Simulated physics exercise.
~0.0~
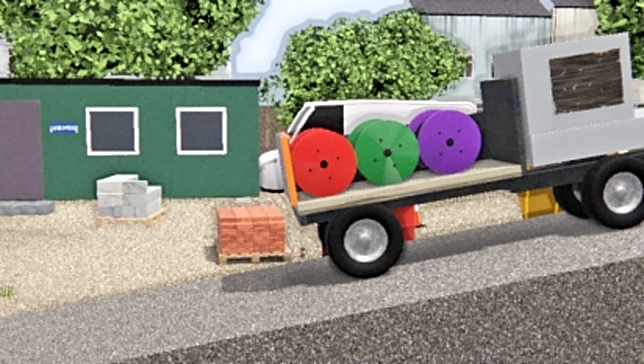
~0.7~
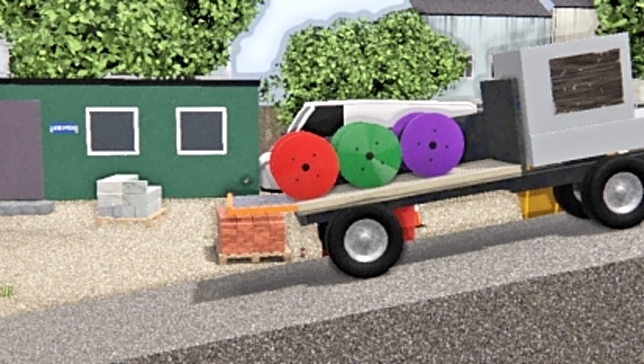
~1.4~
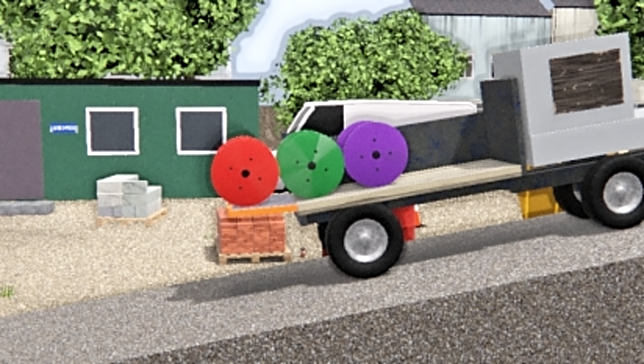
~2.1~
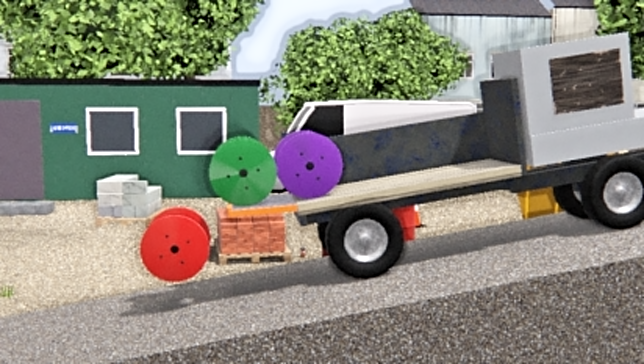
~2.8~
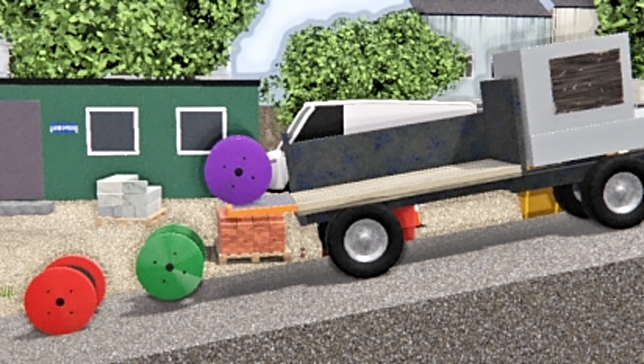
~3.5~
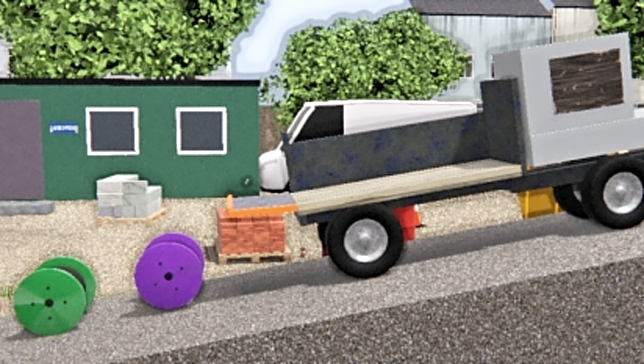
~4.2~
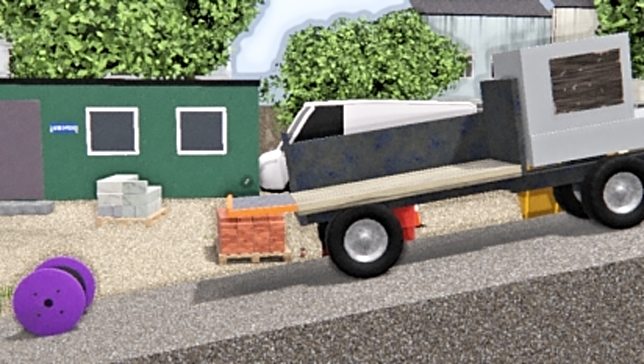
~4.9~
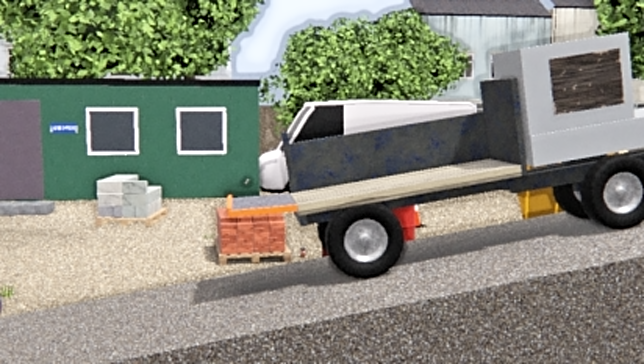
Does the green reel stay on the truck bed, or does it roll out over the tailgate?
The green reel rolls out over the lowered tailgate and drops to the ground, as the red and purple reels also do.
